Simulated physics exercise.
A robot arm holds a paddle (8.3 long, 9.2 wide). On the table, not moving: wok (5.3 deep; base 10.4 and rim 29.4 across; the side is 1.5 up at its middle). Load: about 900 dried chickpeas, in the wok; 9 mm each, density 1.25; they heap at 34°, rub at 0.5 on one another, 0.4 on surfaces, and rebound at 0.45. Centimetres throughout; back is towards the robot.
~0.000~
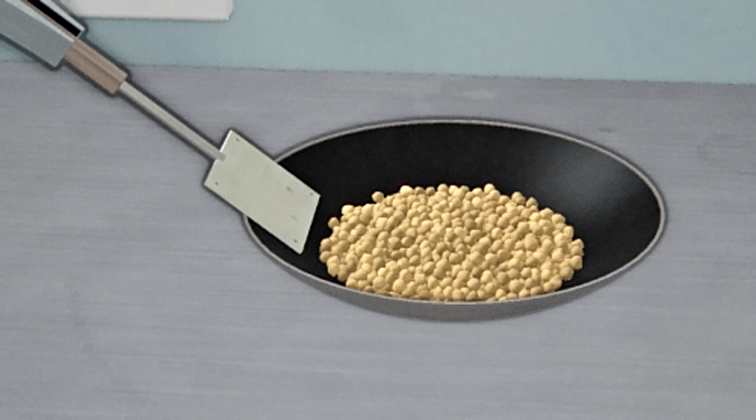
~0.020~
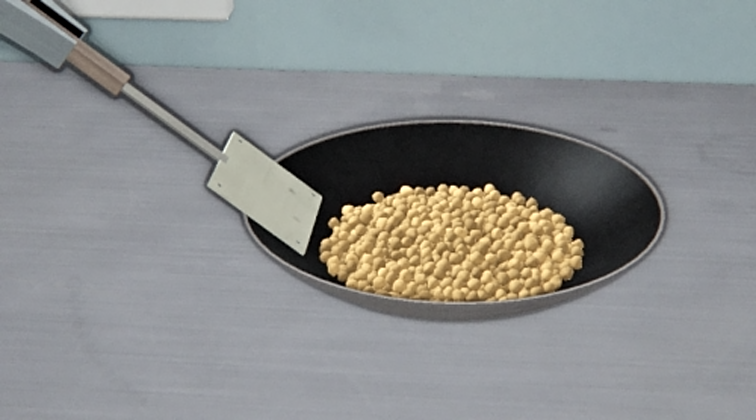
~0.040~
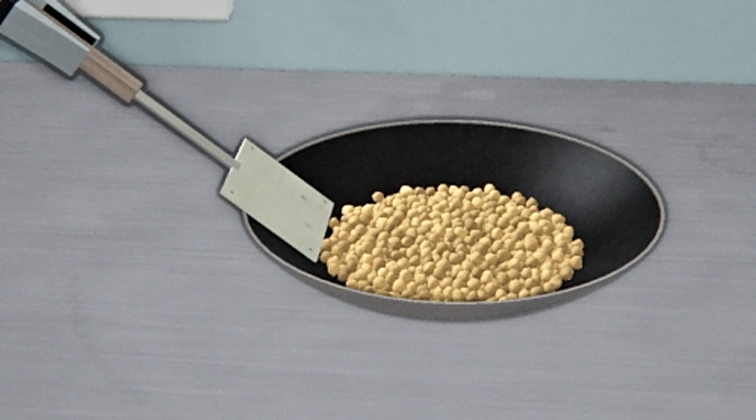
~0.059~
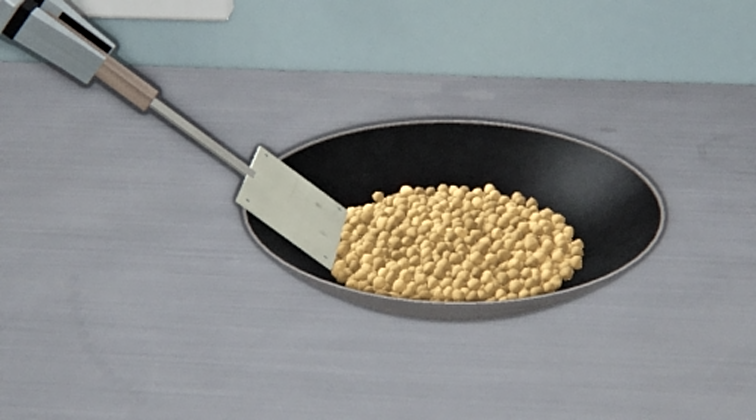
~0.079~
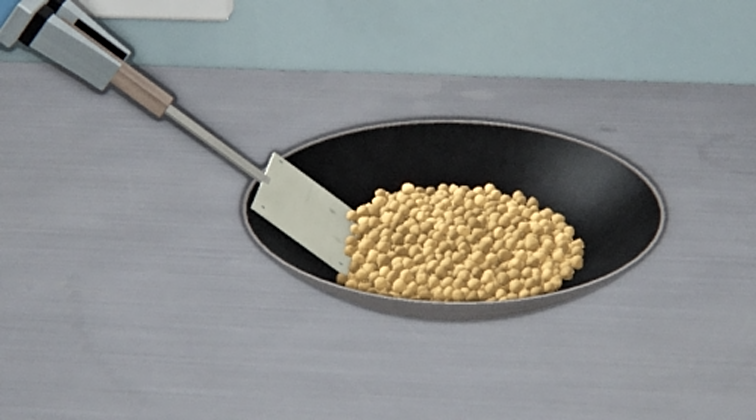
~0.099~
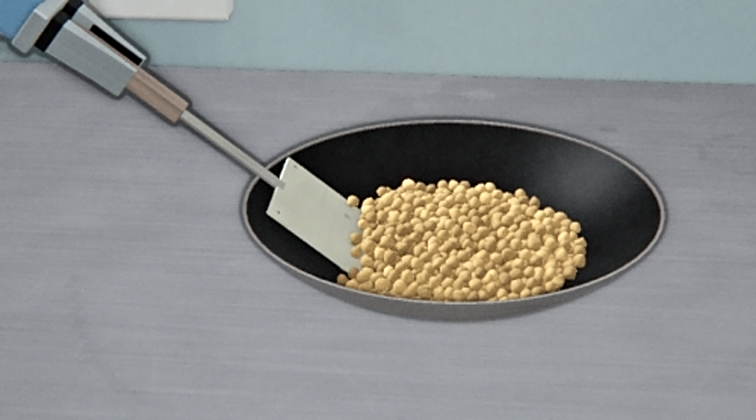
A black wok holding a heap of dried chickpeas, pale tan, sits on a grey tabletop before a light blue wall, seen from the front and slightly above. At the left, a robot arm holds a flat, pale metal paddle at a slant over the wok's edge. The paddle slides slowly down and right into the chickpeas, nudging those at the near left side, while the wok and camera stay still.
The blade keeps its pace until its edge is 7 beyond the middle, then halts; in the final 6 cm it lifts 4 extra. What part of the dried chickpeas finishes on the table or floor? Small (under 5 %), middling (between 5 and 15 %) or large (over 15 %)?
Share on the table or floor: Small (under 5 %).
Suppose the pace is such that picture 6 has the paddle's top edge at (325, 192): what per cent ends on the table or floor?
Some 20 per cent.
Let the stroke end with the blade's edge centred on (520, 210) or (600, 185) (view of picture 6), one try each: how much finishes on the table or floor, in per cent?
About 0 and 20 per cent.
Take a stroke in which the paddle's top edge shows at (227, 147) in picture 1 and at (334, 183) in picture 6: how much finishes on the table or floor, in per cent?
Some 15 per cent.
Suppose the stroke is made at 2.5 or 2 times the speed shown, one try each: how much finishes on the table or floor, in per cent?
About 25 and 20 per cent.
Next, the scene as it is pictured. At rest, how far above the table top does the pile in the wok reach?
Roughly 6.0 cm.
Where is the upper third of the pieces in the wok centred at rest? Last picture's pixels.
Around (586, 228).
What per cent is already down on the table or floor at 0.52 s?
About 0 per cent.
After 0.19 s, sloping 38°, highest piece 5 above the table; 900 in the wok.
After 0.28 s, sloping 38°, highest piece 6 above the table; 900 in the wok.
After 0.52 s, sloping 38°, highest piece 7 above the table; 898 in the wok, 1 on the table or floor, 1 on the blade or in flight.
After 1.57 s, sloping 38°, highest piece 6 above the table; 898 in the wok, 2 on the table or floor.
In the end, 898 in the wok, 2 on the table or floor. That is 0 % on the table or floor.
